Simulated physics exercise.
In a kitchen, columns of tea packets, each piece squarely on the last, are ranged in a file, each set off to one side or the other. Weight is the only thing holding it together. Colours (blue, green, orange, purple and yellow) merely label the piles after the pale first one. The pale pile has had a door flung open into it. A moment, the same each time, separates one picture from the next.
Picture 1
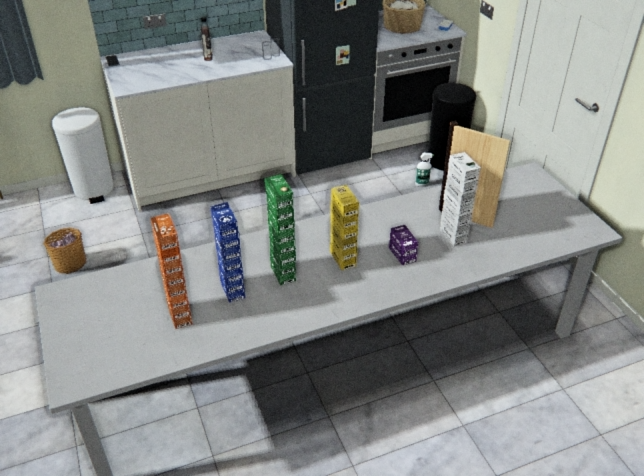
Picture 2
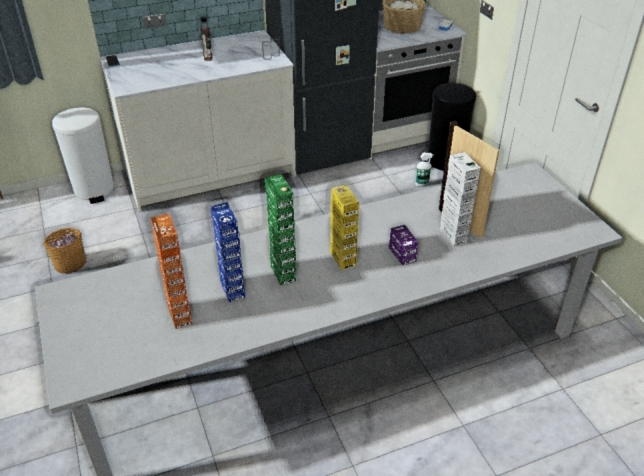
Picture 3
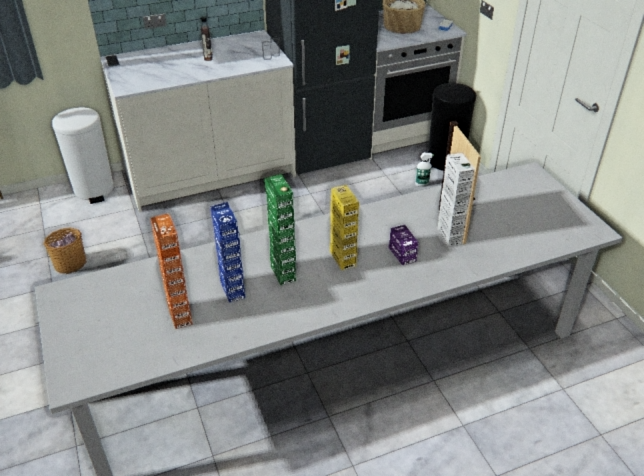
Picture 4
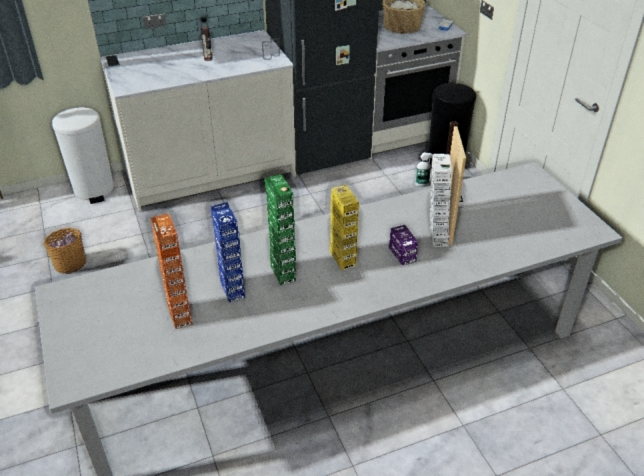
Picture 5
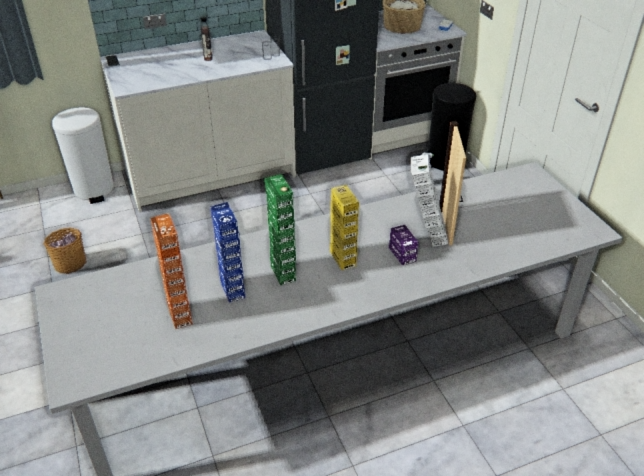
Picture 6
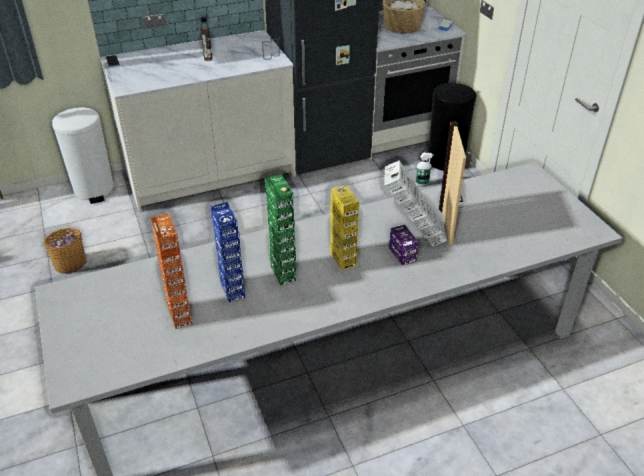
A wooden door swings into the white stack of packets, which leans left toward the purple packets.
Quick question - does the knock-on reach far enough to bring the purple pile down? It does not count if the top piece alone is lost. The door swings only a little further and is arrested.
No, it holds.
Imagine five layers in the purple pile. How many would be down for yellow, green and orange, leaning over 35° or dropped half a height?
By colour, I'd count yellow 0, green 0, orange 0.
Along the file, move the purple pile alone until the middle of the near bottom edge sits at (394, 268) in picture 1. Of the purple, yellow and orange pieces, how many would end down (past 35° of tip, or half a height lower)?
Colour by colour, I'd say purple 0, yellow 0 and orange 0.
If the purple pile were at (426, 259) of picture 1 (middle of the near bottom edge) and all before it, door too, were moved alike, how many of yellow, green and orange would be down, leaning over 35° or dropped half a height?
Result - yellow at 0, green at 0, orange at 0.
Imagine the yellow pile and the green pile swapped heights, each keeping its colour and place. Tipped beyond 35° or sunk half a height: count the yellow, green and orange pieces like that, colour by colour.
The result reads yellow 0, then green 0, then orange 0.
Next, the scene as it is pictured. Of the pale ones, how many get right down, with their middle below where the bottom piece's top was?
The number works out at 6.
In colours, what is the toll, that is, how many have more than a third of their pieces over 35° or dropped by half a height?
It adds up to 0.
Shortly afterwards, 7 of the pale pile down; none of the 2 purple packets down (0 of 31 in all colours); top purple packet unmoved.
Next, 7 of the pale pile down; none of the 2 purple packets down (0 of 31 in all colours); top purple packet a little from its place.
In the end, 7 of the pale pile down; none of the 2 purple packets down (0 of 31 in all colours); top purple packet a little from its place; top orange packet unmoved. From the last view, middles, top purple packet near (402, 240), top orange packet near (165, 232).
